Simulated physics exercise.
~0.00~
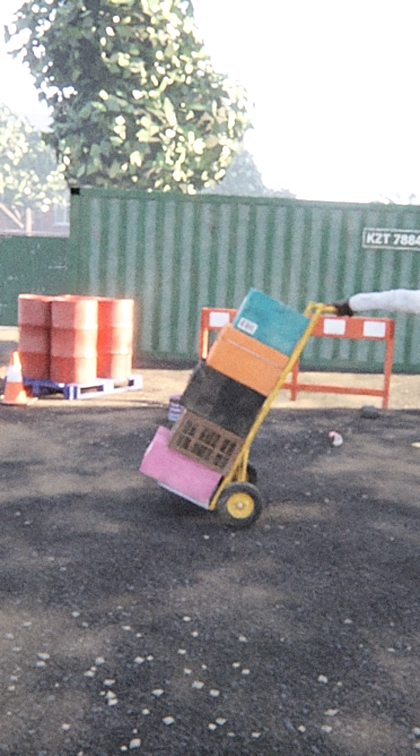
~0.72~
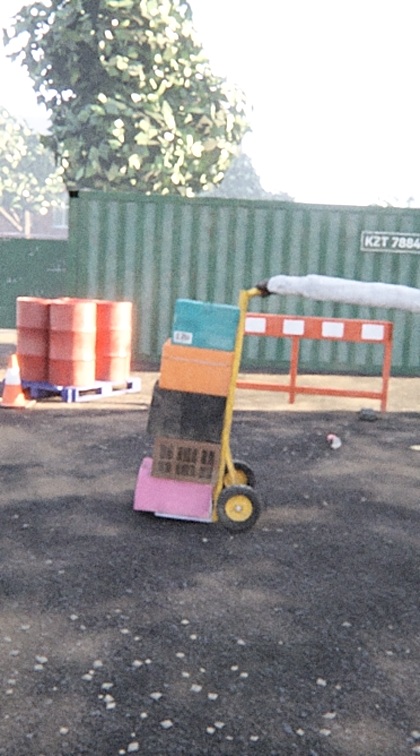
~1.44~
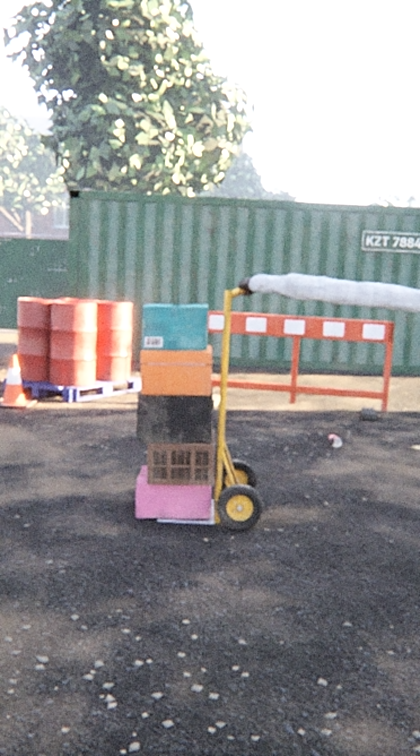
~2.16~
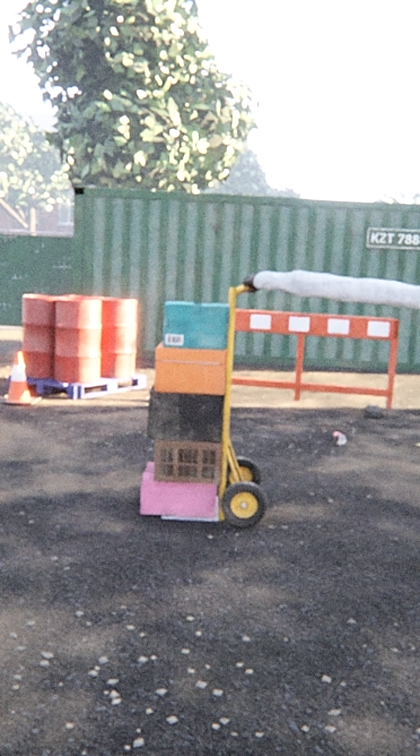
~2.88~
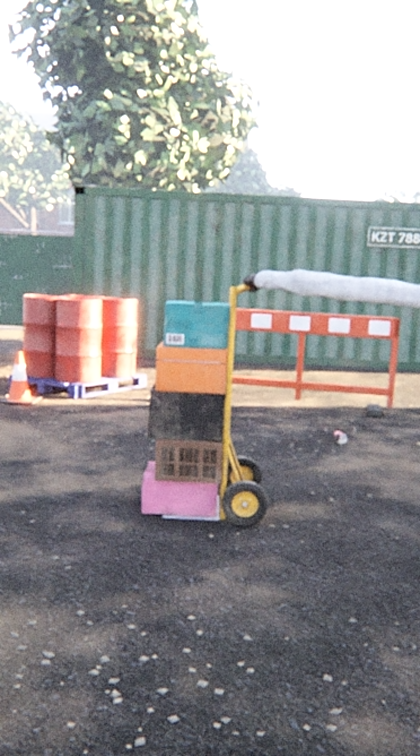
A pale-sleeved arm reaches in from the right and grips the handle of a yellow hand truck on dark, gravelly ground, seen from the side by a slightly swaying camera. Five items are stacked on it, with a pink parcel lowest, then a brown crate, a black box, an orange toolbox and a turquoise parcel. Red drums, a barrier and a green container stand behind. The tilted truck swings upright to the left, and its load straightens, the upper pieces shifting left, then slightly back right. It ends standing still, the whole stack in place and the hand still holding on.
